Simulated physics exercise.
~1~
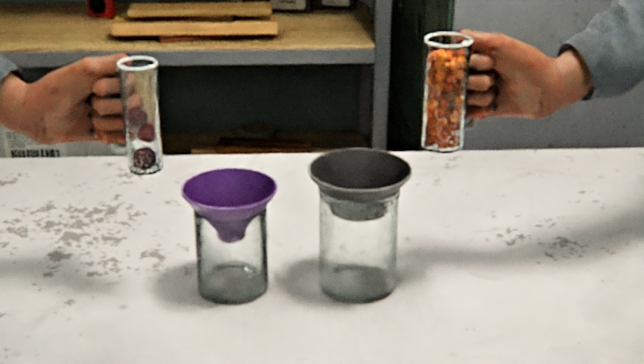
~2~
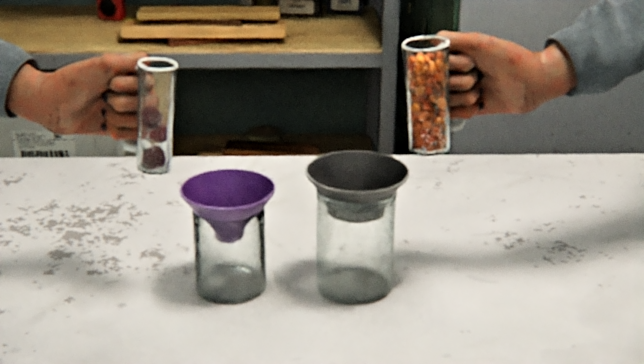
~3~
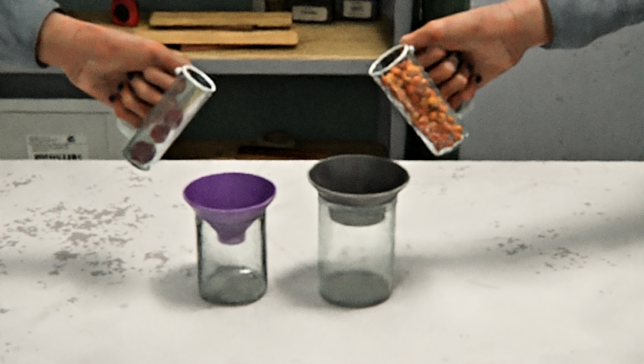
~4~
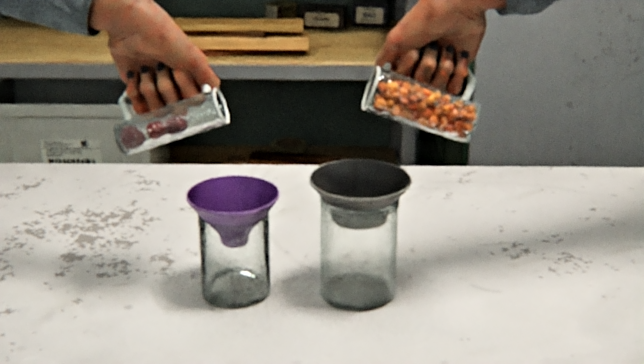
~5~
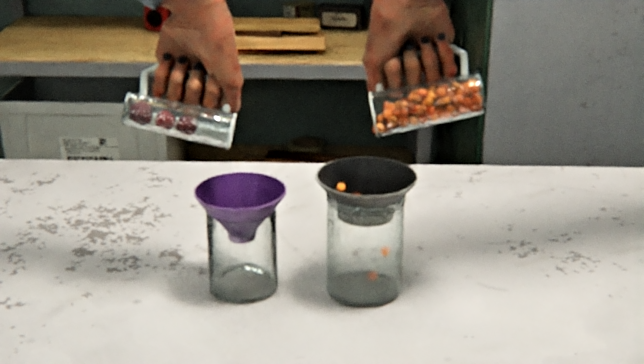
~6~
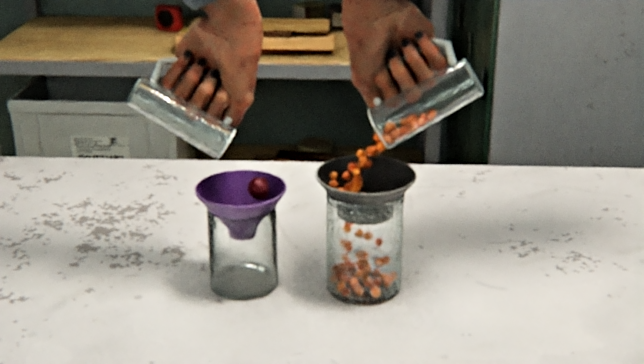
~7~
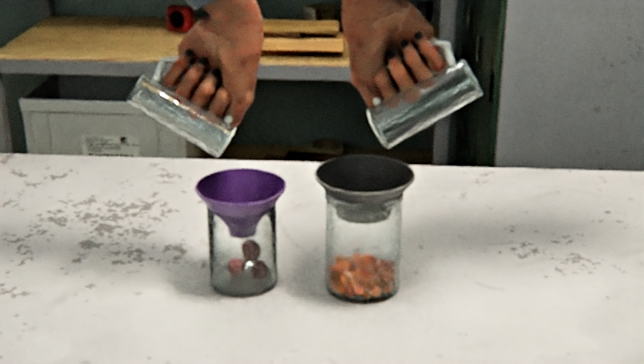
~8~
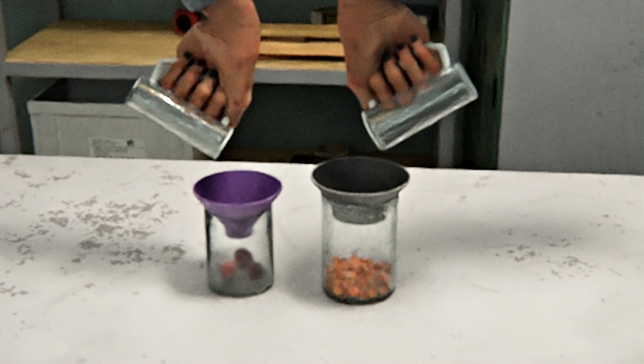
The clip shows two hands tipping clear cups over a purple funnel on the left and a dark grey one on the right; small orange pieces start falling first, then larger dark red balls drop, and everything settles in the glass jars below, leaving both cups and funnels empty.
